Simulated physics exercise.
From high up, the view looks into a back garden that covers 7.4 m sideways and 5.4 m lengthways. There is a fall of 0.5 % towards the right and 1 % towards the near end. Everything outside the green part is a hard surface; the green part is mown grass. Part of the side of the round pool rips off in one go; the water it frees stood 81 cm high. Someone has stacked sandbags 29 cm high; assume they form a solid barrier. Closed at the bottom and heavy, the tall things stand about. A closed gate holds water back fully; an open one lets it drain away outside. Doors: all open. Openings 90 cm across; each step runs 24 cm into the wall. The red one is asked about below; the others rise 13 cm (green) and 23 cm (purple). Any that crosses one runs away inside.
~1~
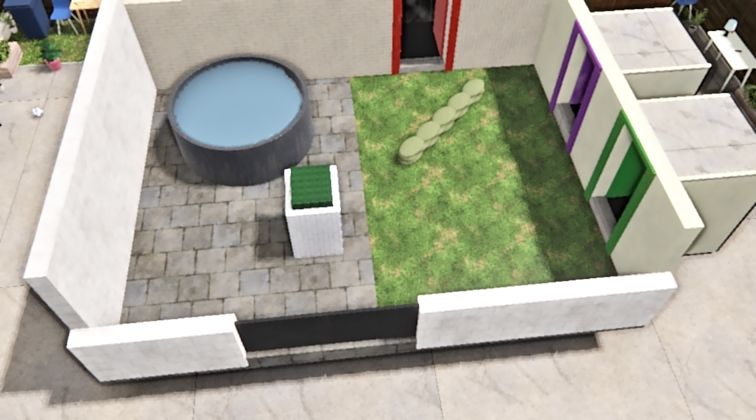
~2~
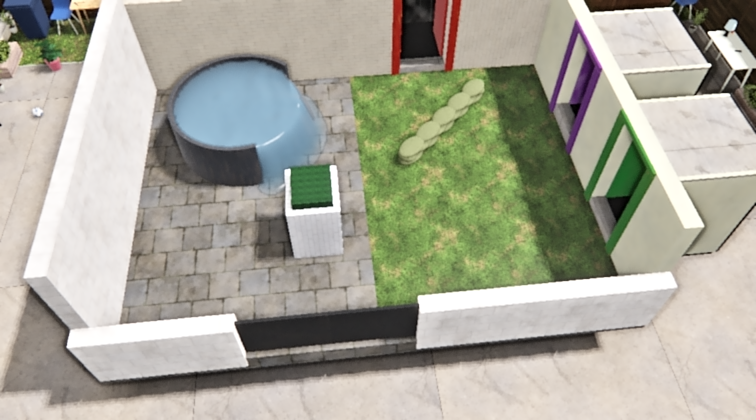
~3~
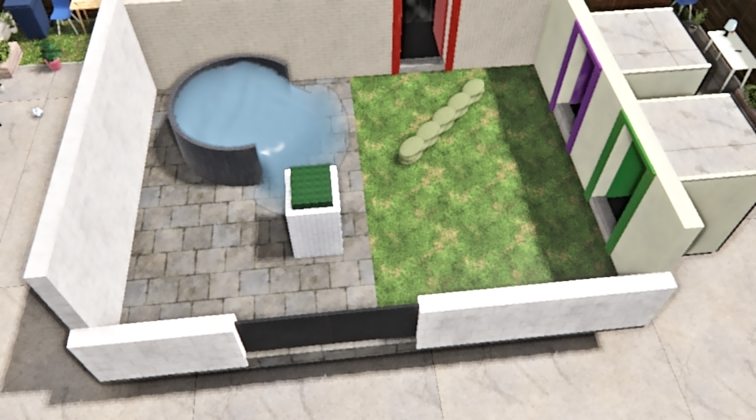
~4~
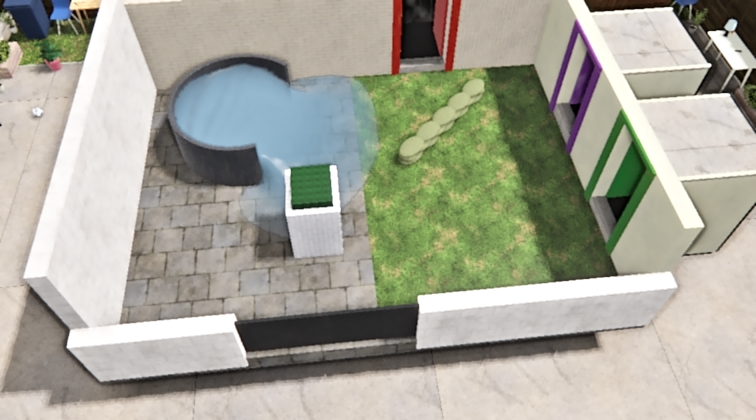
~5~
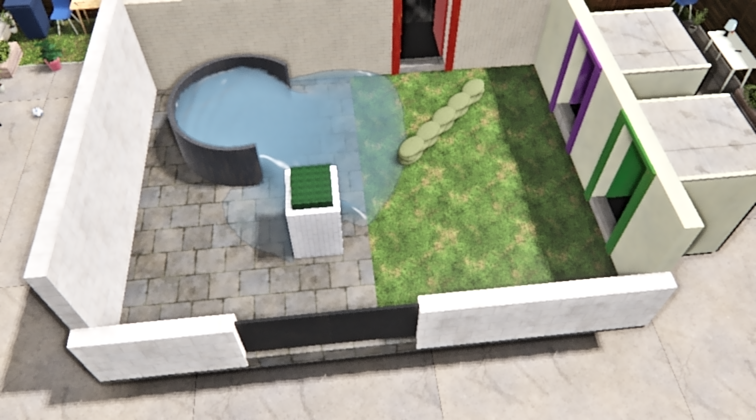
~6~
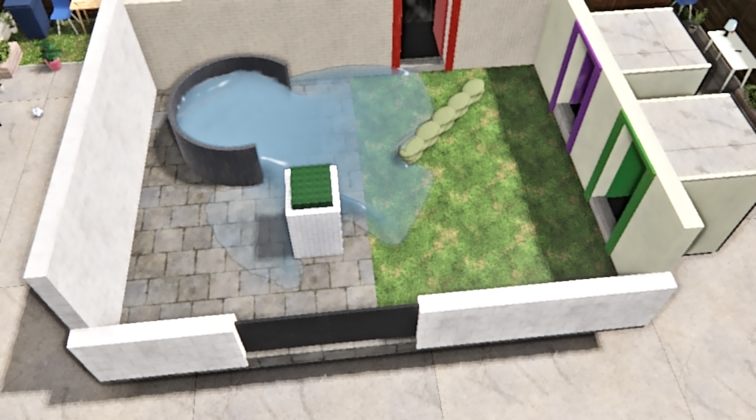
In the video, seen from above, the right side of a round pool in a walled garden opens, and water pours out across the paving, spreads around a white planter and flows over part of the grass beside the sandbags.
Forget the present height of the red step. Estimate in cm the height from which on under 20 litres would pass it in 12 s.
I would say 27 cm.
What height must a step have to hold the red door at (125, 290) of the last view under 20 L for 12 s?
It needs about 9.5 cm.
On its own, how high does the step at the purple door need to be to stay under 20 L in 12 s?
Purple door, minimum about 7.0 cm.
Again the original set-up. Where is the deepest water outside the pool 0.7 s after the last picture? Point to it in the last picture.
Near (396, 156).
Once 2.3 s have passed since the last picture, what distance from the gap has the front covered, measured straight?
Reach: Approx. 5.8 m.
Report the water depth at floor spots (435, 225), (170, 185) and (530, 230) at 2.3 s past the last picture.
Approx. 9 / 0 / 7 cm.
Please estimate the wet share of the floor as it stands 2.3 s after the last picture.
Approximately 80 % of it.
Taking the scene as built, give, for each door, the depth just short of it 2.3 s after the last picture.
Door by door in cm - red 27, green 16, purple 11.
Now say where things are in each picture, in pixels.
The first frame shows still water, 81 cm deep, in the round pool at (239, 102); the red door at (425, 29) is dry.
In the second frame, the gap is at (306, 133), the front 0.3 m out at (310, 100); the back of the round pool holds 81 cm.
In the third frame, water pours out at (306, 134) and has run 0.8 m, to (331, 92); about 11 cm deep outside, 81 cm at the back.
In the fourth frame, water pours out at (307, 136) and has run 1.3 m, to (355, 82); about 10 cm deep outside, 74 cm at the back.
In the fifth frame, water pours out at (307, 137) and has run 1.8 m, to (382, 76); about 8 cm deep outside, 66 cm at the back.
In the sixth frame, water pours out at (307, 137) and has run 2.4 m, to (415, 74); about 7 cm deep outside, 63 cm at the back; 0.1 m in a straight line remain to the red door at (425, 29).
Then, 0.7 s after the last picture water covers 40 % of the floor, deepest (40 cm) near (396, 156); 13 cm at the red door, 0 litres in over its 15 cm step.
Then, 2.3 s after the last picture water covers 80 % of the floor, deepest (36 cm) near (630, 304); 27 cm at the red door, 65 litres in over its 15 cm step.
Then, 11.3 s after the last picture water covers 95 % of the floor, deepest (13 cm) near (286, 338); 5 cm at the red door, 99 litres in over its 15 cm step.
At the red door as built, the water peaked near 32 cm, 1.7 s after the last picture.
With a step of 24.5 cm, 30 litres would have come in within the 12 s; with 33 cm, 7 litres. So under 20 litres takes about 27 cm.
